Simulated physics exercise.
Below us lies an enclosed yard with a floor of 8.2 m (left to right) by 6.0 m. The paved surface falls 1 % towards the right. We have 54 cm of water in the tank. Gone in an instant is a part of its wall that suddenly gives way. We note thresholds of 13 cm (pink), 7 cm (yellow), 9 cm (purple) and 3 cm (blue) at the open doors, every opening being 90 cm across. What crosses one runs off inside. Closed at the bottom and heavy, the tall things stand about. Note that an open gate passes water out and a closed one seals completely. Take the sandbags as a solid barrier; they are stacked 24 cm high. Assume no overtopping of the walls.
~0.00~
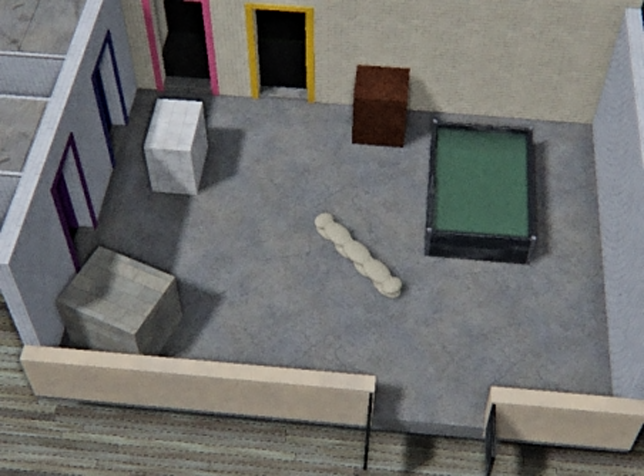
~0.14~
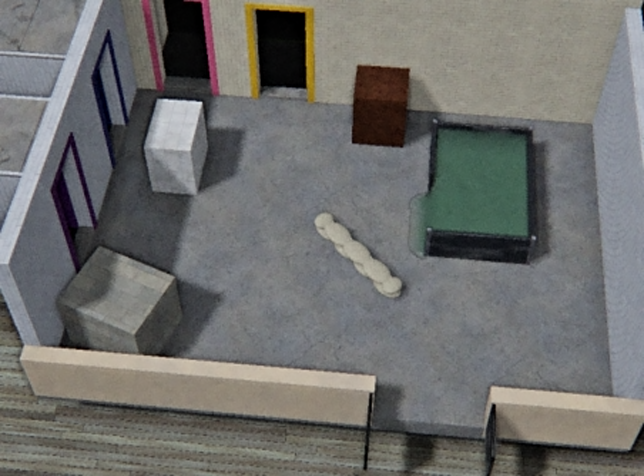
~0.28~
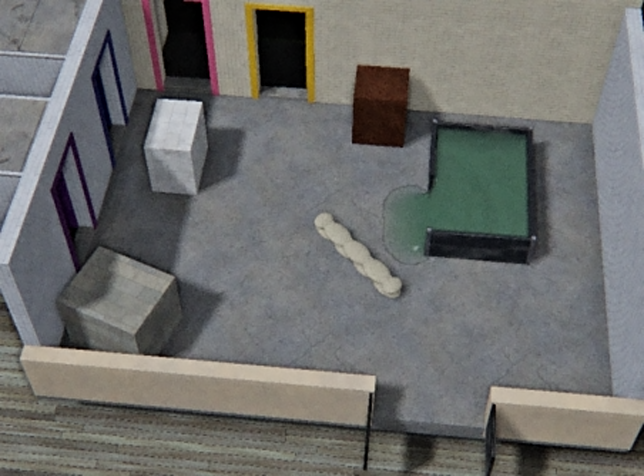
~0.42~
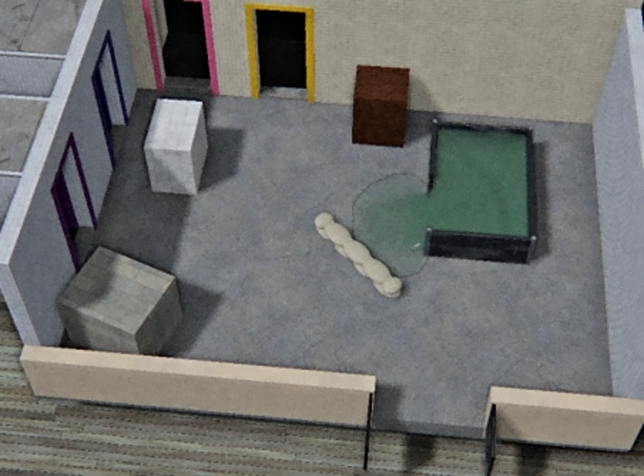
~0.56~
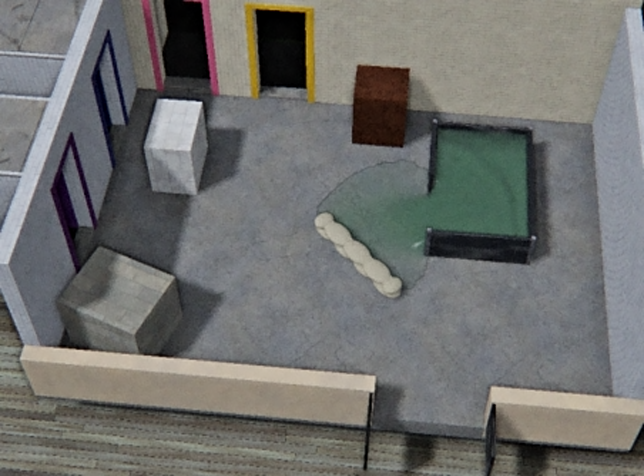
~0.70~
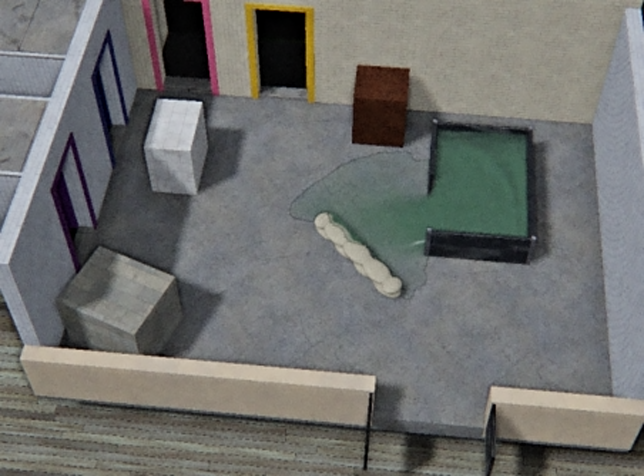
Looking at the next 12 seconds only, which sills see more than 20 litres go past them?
Over those seconds, the pink door sees 20 litres or less; the yellow door sees more than 20 litres; the purple door sees 20 litres or less; the blue door sees more than 20 litres.
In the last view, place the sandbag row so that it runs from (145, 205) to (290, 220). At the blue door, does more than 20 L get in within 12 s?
Result at blue: Limit broken.
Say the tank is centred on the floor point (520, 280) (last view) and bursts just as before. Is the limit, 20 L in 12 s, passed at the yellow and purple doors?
Yellow: Within limit; purple: Within limit.
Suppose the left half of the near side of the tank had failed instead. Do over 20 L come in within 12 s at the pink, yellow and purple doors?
Door by door - pink: Within bounds, yellow: Within bounds, purple: Within bounds.
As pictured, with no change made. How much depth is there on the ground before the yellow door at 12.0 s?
The depth there is around 4.5 cm.
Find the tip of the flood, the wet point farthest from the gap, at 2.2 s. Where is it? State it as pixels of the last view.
I'd put it close to (183, 108).
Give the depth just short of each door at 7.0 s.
Readings (cm): Pink = 10; yellow = 9; purple = 4; blue = 7.
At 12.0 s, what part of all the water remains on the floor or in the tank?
It comes to near 90 per cent.
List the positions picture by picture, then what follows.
The first frame shows the tank at (482, 181) is whole and still, 54 cm deep.
In the second frame, the front is at (424, 197), 0.6 m from the gap at (431, 219); 0.2 m2 of floor is under water; 54 cm left at the back of the tank.
In the third frame, water pours out at (430, 220) and has run 0.8 m, to (391, 200); typically 8 cm deep outside, 54 cm at the tank's back.
In the fourth frame, the front is at (362, 200), 1.2 m from the gap at (430, 220); 1.7 m2 of floor is under water; 54 cm left at the back of the tank.
In the fifth frame, water pours out at (430, 220) and has run 1.8 m, to (325, 208); typically 6 cm deep outside, 51 cm at the tank's back.
In the sixth frame, water pours out at (430, 220) and has run 2.2 m, to (295, 208); typically 6 cm deep outside, 46 cm at the tank's back.
After 1.4 s water covers 15 % of the floor and is deepest (36 cm) near (371, 252); pink door not reached, yellow door not reached, purple door not reached, blue door not reached.
After 2.2 s water covers 30 % of the floor and is deepest (30 cm) near (371, 252); pink door not reached, yellow door not reached, purple door not reached, blue door not reached.
After 3.5 s water covers 45 % of the floor and is deepest (22 cm) near (145, 97); pink door 12 cm at the sill, 3 L in, yellow door 14 cm at the sill, 30 L in, purple door not reached, blue door 3 cm at the sill, 0 L in.
After 7.0 s water covers 60 % of the floor and is deepest (10 cm) near (371, 252); pink door 10 cm at the sill, 4 L in, yellow door 9 cm at the sill, 75 L in, purple door 4 cm at the sill, 0 L in, blue door 7 cm at the sill, 29 L in.
After 12.0 s water covers 95 % of the floor and is deepest (8 cm) near (422, 157); pink door 4 cm at the sill, 4 L in, yellow door 5 cm at the sill, 83 L in, purple door 4 cm at the sill, 0 L in, blue door 3 cm at the sill, 46 L in.
